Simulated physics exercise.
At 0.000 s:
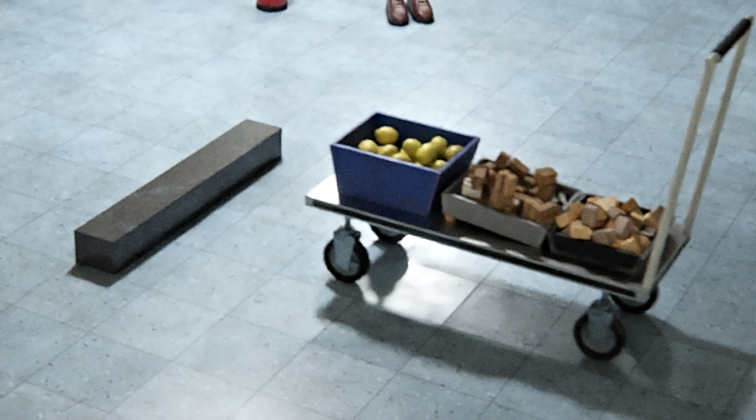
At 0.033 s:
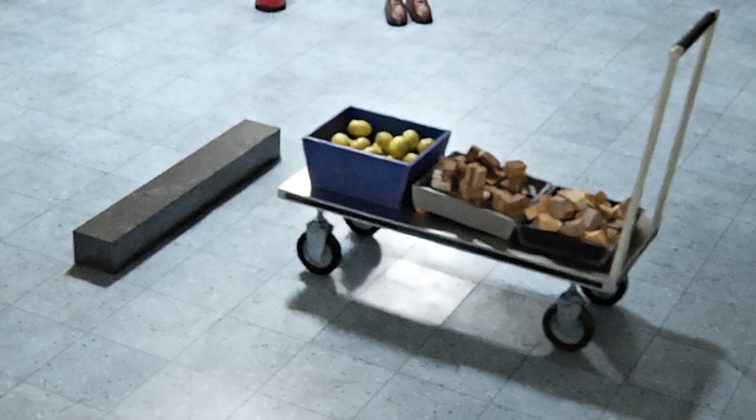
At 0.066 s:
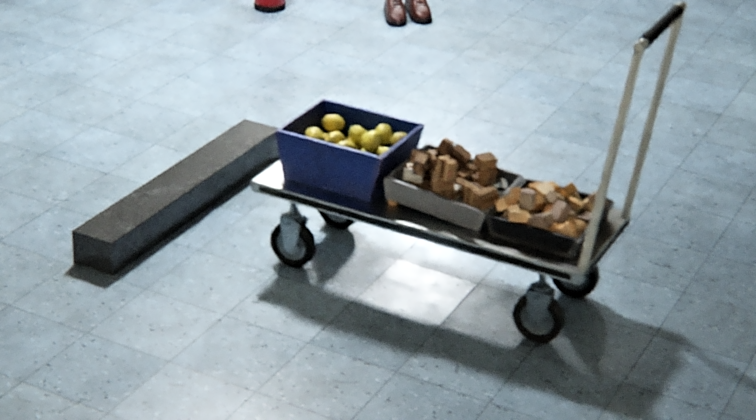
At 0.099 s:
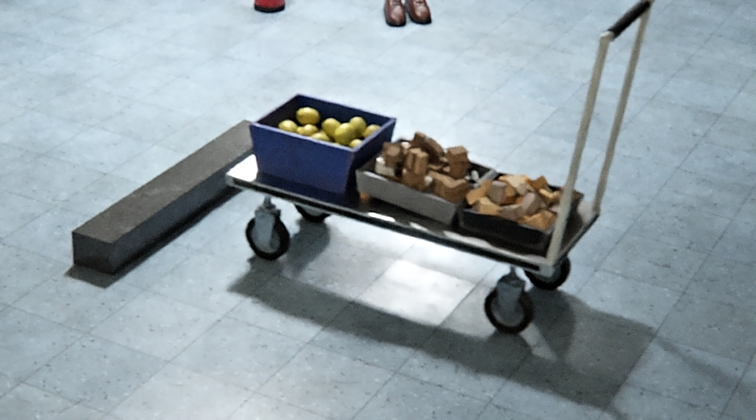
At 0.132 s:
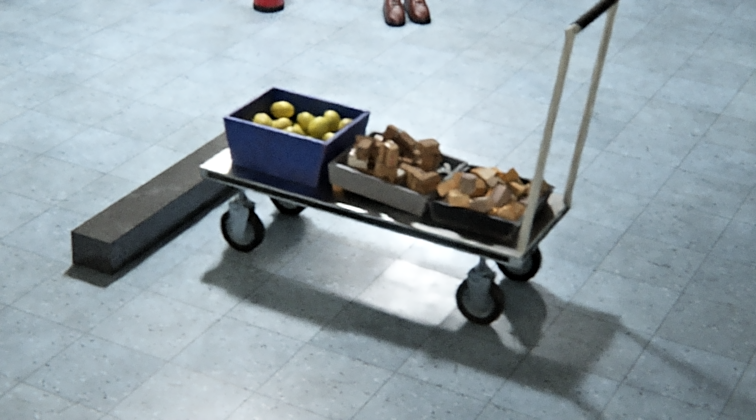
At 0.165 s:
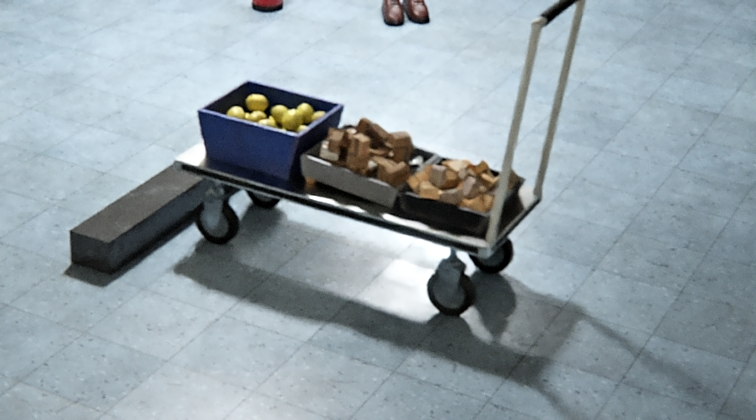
A flat cart carrying a blue tote of yellow fruit and two smaller totes of little blocks rolled steadily left across the tiled floor, drawing closer to a long dark sill.
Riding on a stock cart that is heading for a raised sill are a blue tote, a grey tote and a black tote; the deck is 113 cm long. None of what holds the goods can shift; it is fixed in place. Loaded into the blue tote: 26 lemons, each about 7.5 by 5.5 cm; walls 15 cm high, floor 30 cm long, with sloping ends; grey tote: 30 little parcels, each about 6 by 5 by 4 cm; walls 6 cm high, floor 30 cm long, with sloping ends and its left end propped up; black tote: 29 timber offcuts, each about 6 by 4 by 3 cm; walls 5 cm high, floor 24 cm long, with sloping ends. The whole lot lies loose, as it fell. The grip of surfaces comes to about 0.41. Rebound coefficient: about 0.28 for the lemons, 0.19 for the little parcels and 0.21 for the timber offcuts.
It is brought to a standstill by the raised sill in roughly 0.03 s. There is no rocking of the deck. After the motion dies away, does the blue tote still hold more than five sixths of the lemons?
Yes, the part that ends up outside is going to be too small to make a sixth.
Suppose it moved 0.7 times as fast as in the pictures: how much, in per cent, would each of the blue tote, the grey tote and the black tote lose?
Blue tote 0, grey tote 20, black tote 20 per cent.
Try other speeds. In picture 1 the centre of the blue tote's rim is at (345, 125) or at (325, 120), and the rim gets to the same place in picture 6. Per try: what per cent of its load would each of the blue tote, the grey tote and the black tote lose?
Per cent lost, first try then second - blue tote: 0, 0; grey tote: 10, 0; black tote: 10, 10.
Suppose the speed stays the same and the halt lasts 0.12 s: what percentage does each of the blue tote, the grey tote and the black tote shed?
Blue tote 0, grey tote 20, black tote 20 %.
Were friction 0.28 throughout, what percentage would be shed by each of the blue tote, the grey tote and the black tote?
You'd see blue tote shed 20 percent, grey tote shed 10 percent, and black tote shed 20 percent.
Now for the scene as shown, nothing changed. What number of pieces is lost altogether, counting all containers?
Total: Around 14.
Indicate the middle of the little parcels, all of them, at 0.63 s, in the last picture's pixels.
Close to (331, 148).
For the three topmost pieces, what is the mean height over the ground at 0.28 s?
On average they sit about 52 cm high.
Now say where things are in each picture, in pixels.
In the first picture (places track the rim corner closest to us here), blue tote (437, 171); grey tote (544, 228); 57 cm to go; all still inside.
In the second picture, blue tote (407, 164); grey tote (513, 220); 47 cm to go.
In the third picture, blue tote (379, 157); grey tote (483, 212); 38 cm to go.
In the fourth picture, blue tote (351, 150); grey tote (454, 204); 28 cm to go.
In the fifth picture, blue tote (323, 142); grey tote (424, 196); 18 cm to go.
In the sixth picture, blue tote (296, 135); grey tote (395, 188); 9 cm to go; all still inside.
After 0.18 s, impact.
After 0.28 s, the blue tote has all 26, the grey tote is down by 2 of 30 and the black tote is down by 6 of 29.
After 0.40 s, the blue tote has all 26, the grey tote is down by 6 of 30 and the black tote is down by 7 of 29.
After 0.63 s, the blue tote has all 26, the grey tote is down by 6 of 30 and the black tote is down by 8 of 29.
When it is over (at 1.13 s), the blue tote has all 26, the grey tote is down by 6 of 30 and the black tote is down by 8 of 29. Asked share, 0 of 26, 0 per cent.
